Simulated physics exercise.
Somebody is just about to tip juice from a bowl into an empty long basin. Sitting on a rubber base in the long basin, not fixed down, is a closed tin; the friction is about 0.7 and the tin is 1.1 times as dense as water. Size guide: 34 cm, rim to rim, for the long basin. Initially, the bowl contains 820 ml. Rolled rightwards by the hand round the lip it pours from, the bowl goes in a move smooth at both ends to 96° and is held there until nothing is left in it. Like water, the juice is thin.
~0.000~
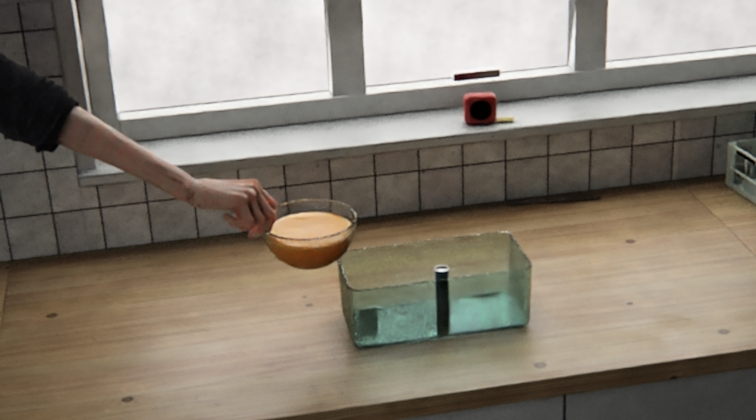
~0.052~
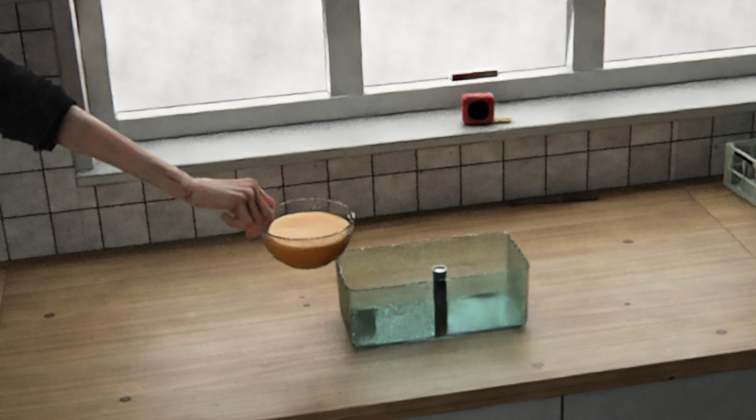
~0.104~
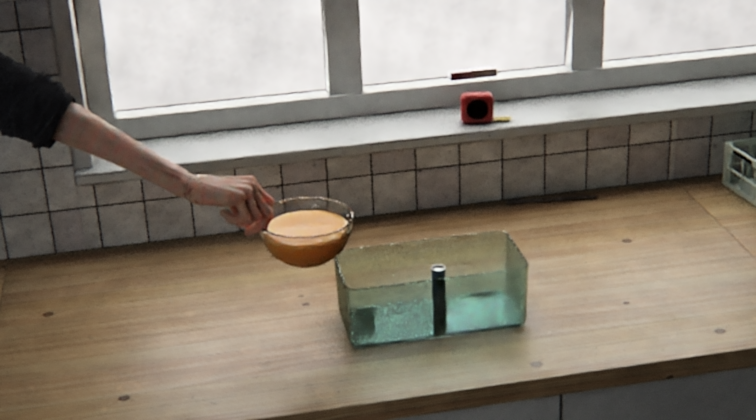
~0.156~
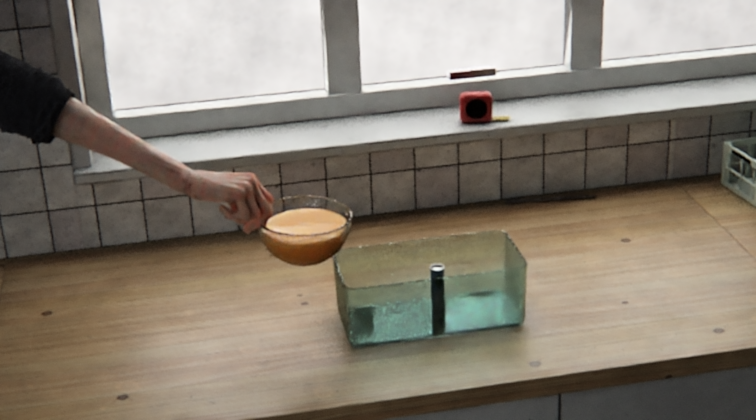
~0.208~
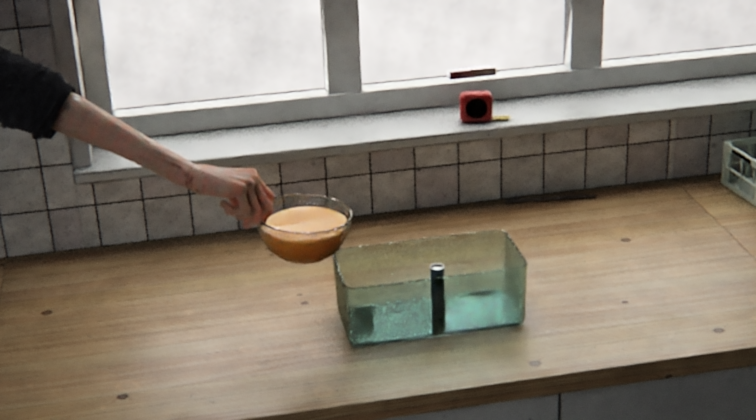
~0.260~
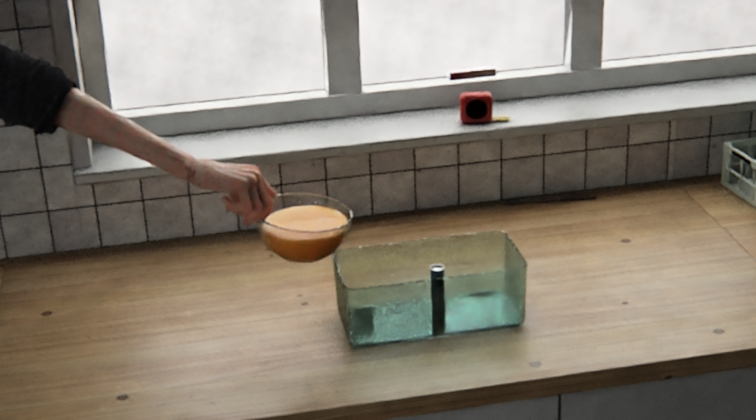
The video shows a hand holding a clear bowl of orange juice beside a greenish, see-through long basin with a dark upright tin in it, on a wooden counter below a window; the hand slowly tilts the bowl slightly rightwards.
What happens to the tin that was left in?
It survives.
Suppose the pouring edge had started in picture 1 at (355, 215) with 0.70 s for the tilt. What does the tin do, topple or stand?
Then it tips over.
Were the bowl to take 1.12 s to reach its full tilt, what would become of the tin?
Result: Tin tipped over.
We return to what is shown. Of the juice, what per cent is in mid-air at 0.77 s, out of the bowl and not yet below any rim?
26 %.
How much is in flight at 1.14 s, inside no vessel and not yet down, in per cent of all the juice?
Roughly 18 per cent.
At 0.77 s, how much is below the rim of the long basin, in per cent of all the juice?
I'd estimate some 6 percent of the liquid.
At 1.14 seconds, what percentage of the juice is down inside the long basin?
Roughly 74 %.
Then, 0.77 s in, the tilt is 52° and 68 per cent is still to pour; the tin stands where it began.
Then, 1.14 s in, the tilt is 85° and 9 per cent is still to pour; the tin stands where it began.
Then, 1.53 s in, the tilt is 96° and 0 per cent is still to pour; the tin stands where it began.
Then, 1.96 s in, the tilt is 96° and 0 per cent is still to pour; the tin stands where it began.
Finally, the tin stands where it began.
